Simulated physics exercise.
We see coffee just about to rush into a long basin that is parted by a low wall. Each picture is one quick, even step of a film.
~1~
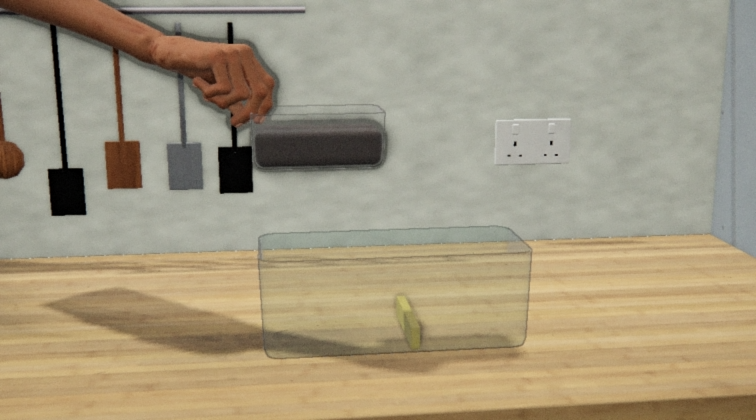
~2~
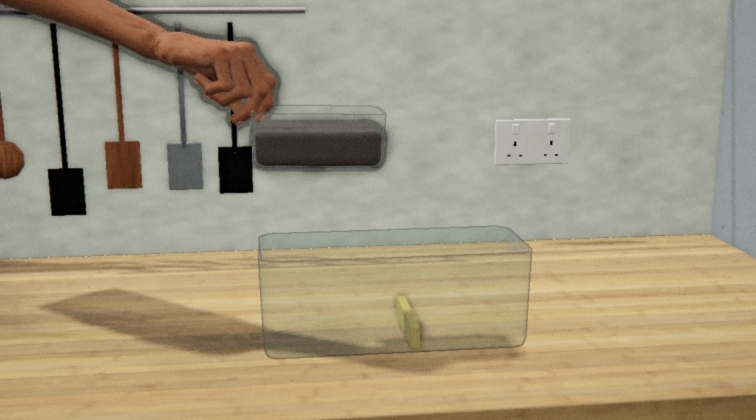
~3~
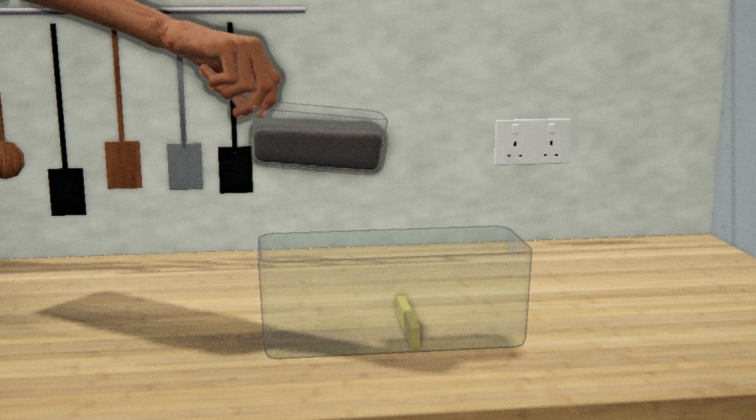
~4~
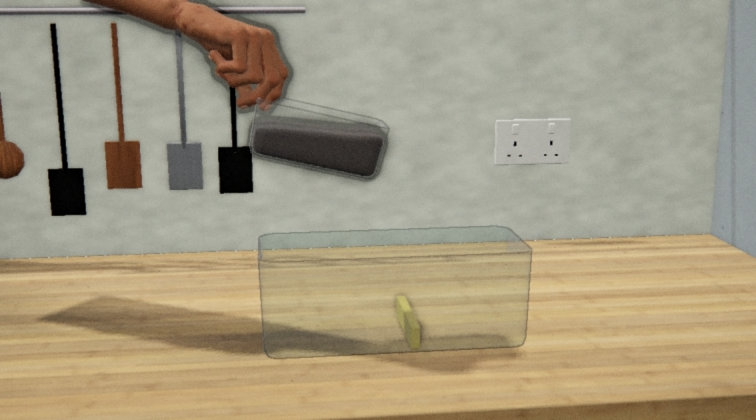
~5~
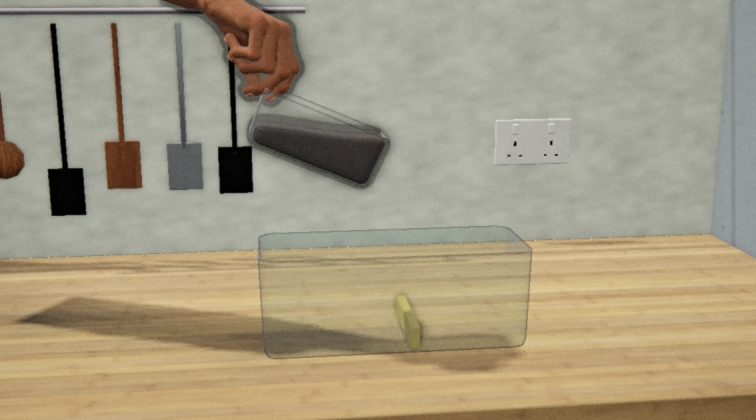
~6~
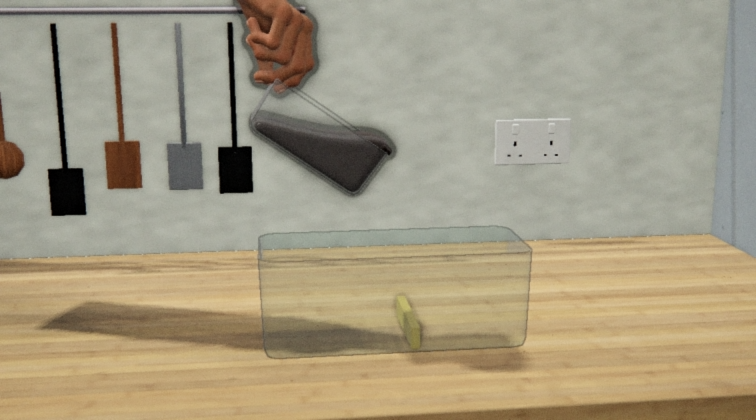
In this clip, a hand tilts a small clear container of dark liquid steadily downward to the right above a long transparent basin with a low dividing wall, and the liquid shifts toward the container's lower right edge.
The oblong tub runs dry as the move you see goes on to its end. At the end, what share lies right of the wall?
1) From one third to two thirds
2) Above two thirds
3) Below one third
1.
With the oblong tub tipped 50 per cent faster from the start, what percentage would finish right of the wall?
50 per cent or thereabouts.
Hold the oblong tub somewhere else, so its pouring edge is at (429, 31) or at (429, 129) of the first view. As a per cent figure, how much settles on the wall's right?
In order, some 65 and 70 percent.
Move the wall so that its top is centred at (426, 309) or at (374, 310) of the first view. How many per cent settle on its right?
First some 35, then 80 per cent.
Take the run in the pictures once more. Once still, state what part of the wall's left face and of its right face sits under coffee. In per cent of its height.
Left 30 per cent, right 60.
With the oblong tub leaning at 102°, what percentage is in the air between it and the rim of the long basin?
About 30 per cent.
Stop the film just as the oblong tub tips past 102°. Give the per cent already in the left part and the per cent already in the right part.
The left part 10 per cent, the right part 50.
A moment on, the oblong tub is tipped right over and 9 per cent is still to pour, 12 is left of the wall and 52 right of it.
Next, the oblong tub is tipped right over and 0 per cent is still to pour, 36 is left of the wall and 60 right of it.
Then the oblong tub is tipped right over and 0 per cent is still to pour, 40 is left of the wall and 58 right of it.
Later the oblong tub is tipped right over and 0 per cent is still to pour, 41 is left of the wall and 58 right of it.
Finally, 41 per cent lies left of the wall, 58 right of it and 1 outside.
